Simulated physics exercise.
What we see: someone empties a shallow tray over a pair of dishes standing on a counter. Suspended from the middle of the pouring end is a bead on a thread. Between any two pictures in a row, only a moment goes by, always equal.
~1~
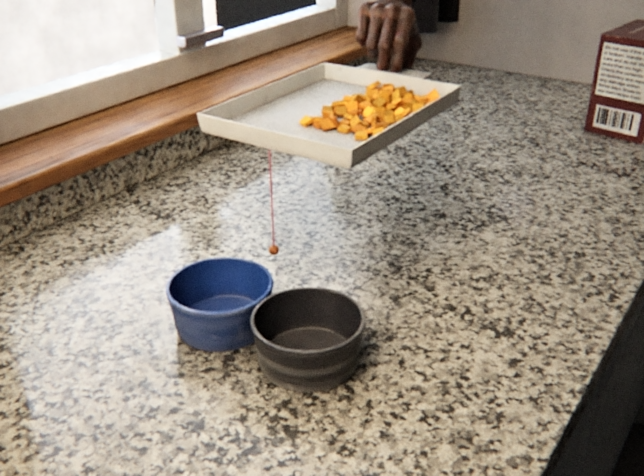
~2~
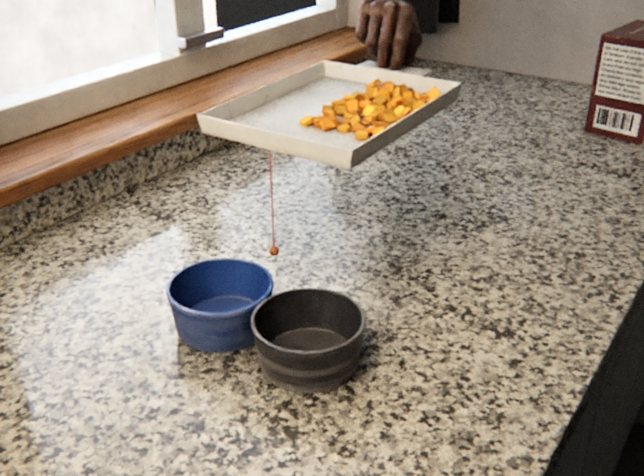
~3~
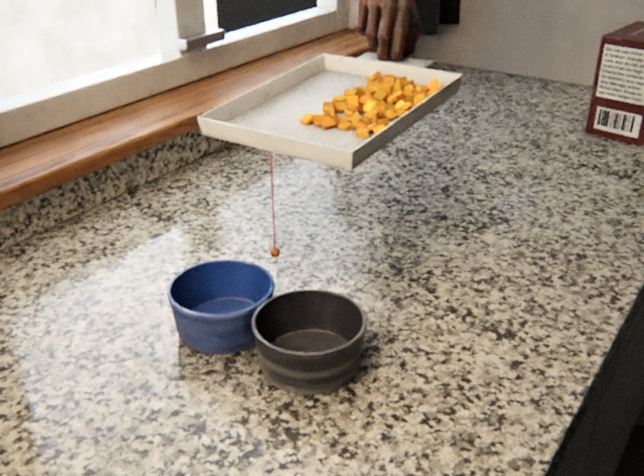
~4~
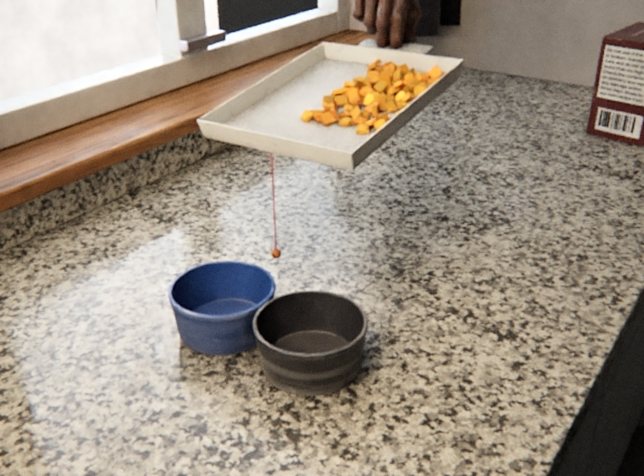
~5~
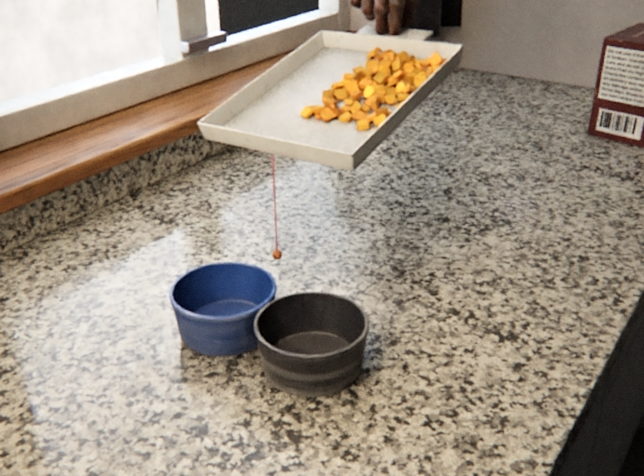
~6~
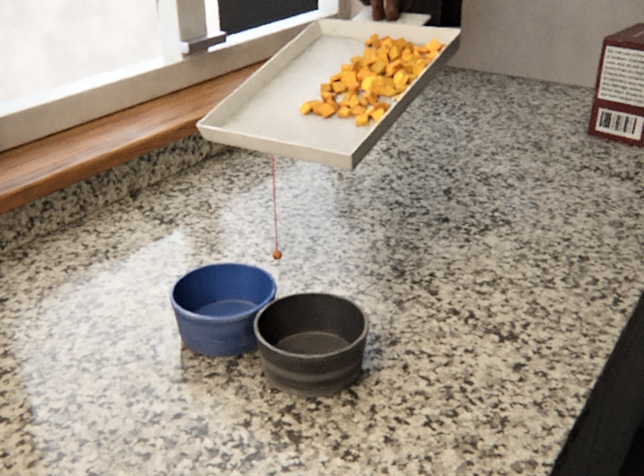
Shallow tray of small orange pieces steadily tilting as a hand raises its far end above blue and dark gray bowls.
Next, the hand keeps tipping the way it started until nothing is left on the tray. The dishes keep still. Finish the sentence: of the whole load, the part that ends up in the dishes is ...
... more than half.
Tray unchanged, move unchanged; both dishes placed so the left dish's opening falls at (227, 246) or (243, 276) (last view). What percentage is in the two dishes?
20 %, then 60 %.
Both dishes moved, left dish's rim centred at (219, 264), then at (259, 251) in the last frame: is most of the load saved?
Held in all, by try: A larger portion, then a smaller portion.
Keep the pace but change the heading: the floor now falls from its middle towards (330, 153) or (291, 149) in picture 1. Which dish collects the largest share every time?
Case one goes to the right-side dish, case two to the right-side dish.
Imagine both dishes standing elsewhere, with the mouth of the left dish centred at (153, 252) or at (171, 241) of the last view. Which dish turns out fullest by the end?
It comes out as the one to the right in the first try and the one to the right in the second.
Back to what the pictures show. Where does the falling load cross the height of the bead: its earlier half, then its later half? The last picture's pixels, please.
(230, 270) for the early half, (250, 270) for the late half.
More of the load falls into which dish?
The left-positioned one, it's fuller.
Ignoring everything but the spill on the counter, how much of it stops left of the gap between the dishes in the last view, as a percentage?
Around 80 per cent, I reckon.
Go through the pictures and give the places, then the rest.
The first frame shows corners of the pouring end near (201, 113) and (351, 148), level; middle of the load near (375, 108), small crackers; left dish near (186, 325); right dish near (276, 363); bead on its thread near (274, 250).
The second frame shows corners of the pouring end near (201, 114) and (351, 149), level; middle of the load near (375, 106).
The third frame shows corners of the pouring end near (201, 117) and (351, 150), tipped barely, lowest at the left corner; middle of the load near (376, 101).
The fourth frame shows corners of the pouring end near (201, 119) and (351, 151), tipped a little, lowest at the left corner; middle of the load near (376, 92).
The fifth frame shows corners of the pouring end near (201, 122) and (350, 152), tipped a little, lowest at the left corner; middle of the load near (376, 83).
The sixth frame shows corners of the pouring end near (200, 124) and (349, 152), tipped clearly, lowest at the left corner; middle of the load near (374, 74); left dish near (190, 330); right dish near (279, 368).
Shortly afterwards, tray tipped steeply; all but a few on the tray; only a few in the air.
Next, tray tipped right over; near two thirds on the tray; only a few in the right dish; near a quarter in the left dish; a little outside both; only a few in the air.
Some moments later, tray tipped past a quarter turn; near a quarter in the right dish; near two thirds in the left dish; near a quarter outside both.
In the end, tray tipped past a quarter turn; near a quarter in the right dish; near two thirds in the left dish; near a quarter outside both.
